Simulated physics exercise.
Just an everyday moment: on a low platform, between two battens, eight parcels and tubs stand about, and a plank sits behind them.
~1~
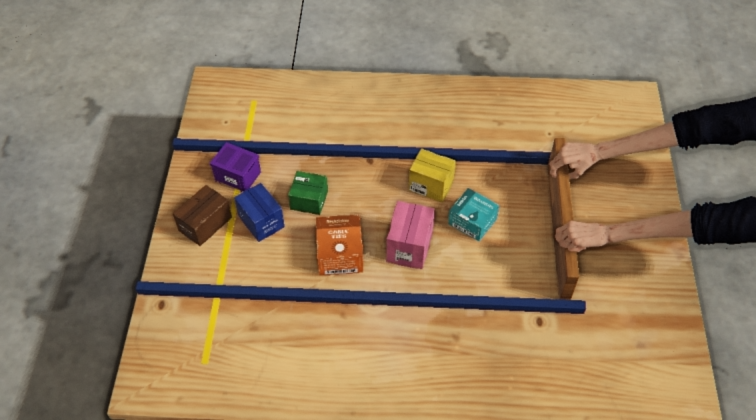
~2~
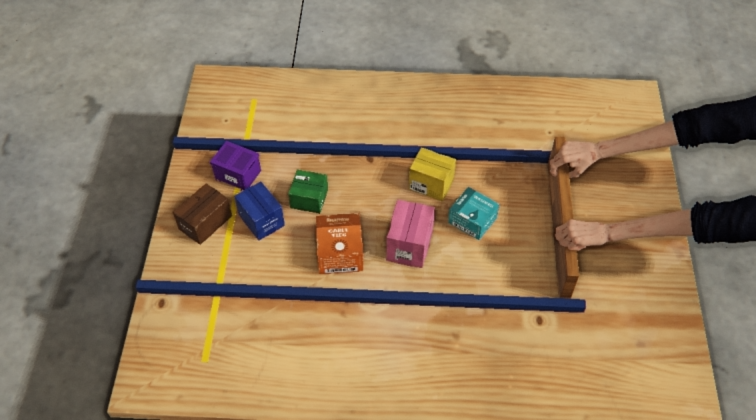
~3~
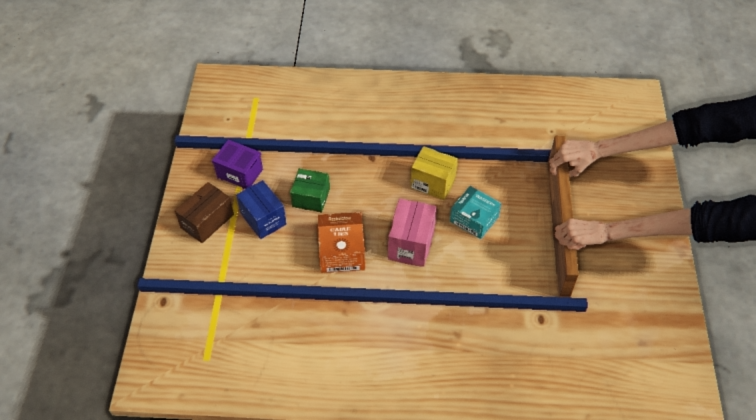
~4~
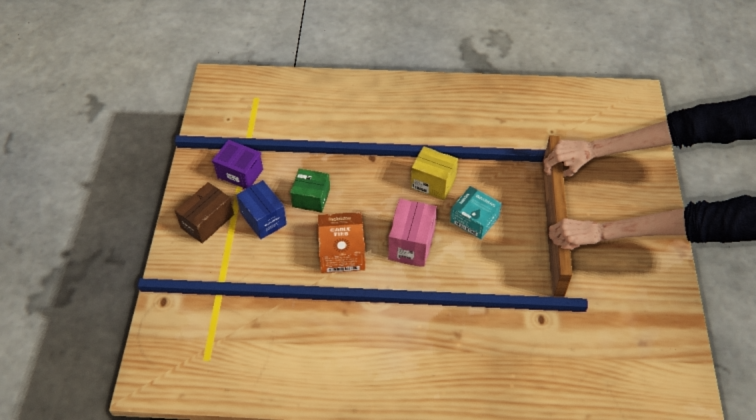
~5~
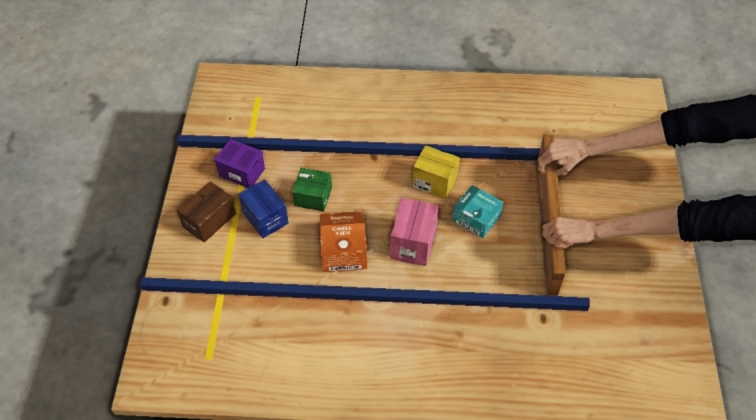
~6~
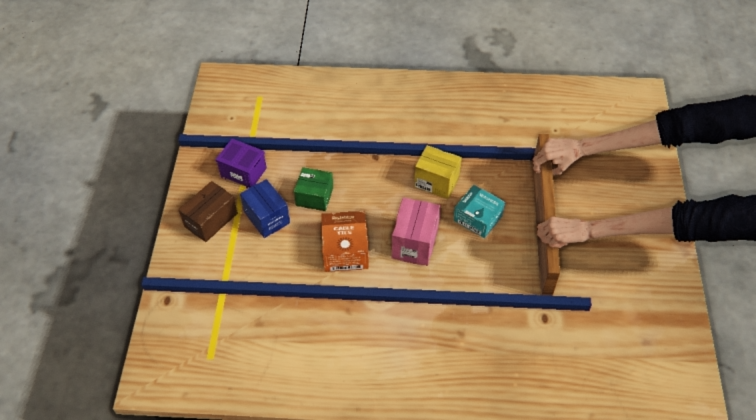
Two hands in dark sleeves reach in from the right and grip an upright plank on a low wooden platform, seen from above over a grey floor. Between two blue battens sit eight parcels, purple, brown and blue at the left by a yellow tape line, green and orange mid-way, yellow, pink and turquoise nearer the plank. The hands slide the plank slightly left, not touching the parcels, which stay put as the view drifts very slightly.
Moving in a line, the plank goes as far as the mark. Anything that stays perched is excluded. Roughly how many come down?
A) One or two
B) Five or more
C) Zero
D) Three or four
The answer is A.
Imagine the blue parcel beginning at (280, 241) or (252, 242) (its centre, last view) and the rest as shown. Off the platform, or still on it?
At the first spot it tips off, and at the second it tips off.
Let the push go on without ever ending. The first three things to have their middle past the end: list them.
First the brown box, next the blue parcel, last the orange box.
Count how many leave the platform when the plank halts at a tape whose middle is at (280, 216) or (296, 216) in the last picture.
0, then 0.
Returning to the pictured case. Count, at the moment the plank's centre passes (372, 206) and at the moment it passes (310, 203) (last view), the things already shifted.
Counts: 4, 8.
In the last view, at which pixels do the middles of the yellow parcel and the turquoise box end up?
I'd put one at around (224, 169) and the other at around (220, 199).
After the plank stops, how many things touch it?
It ends up touching 3.
Early on, none off yet; brown box at rest near (209, 211); purple tote at rest near (242, 164); blue parcel at rest near (265, 209).
A while later, none off yet; brown box travelled about its own width near (175, 213); purple tote travelled a little near (227, 160); blue parcel travelled about its own width near (209, 196).
Finally, the number that fall off is one or two; lost, blue parcel and brown box.
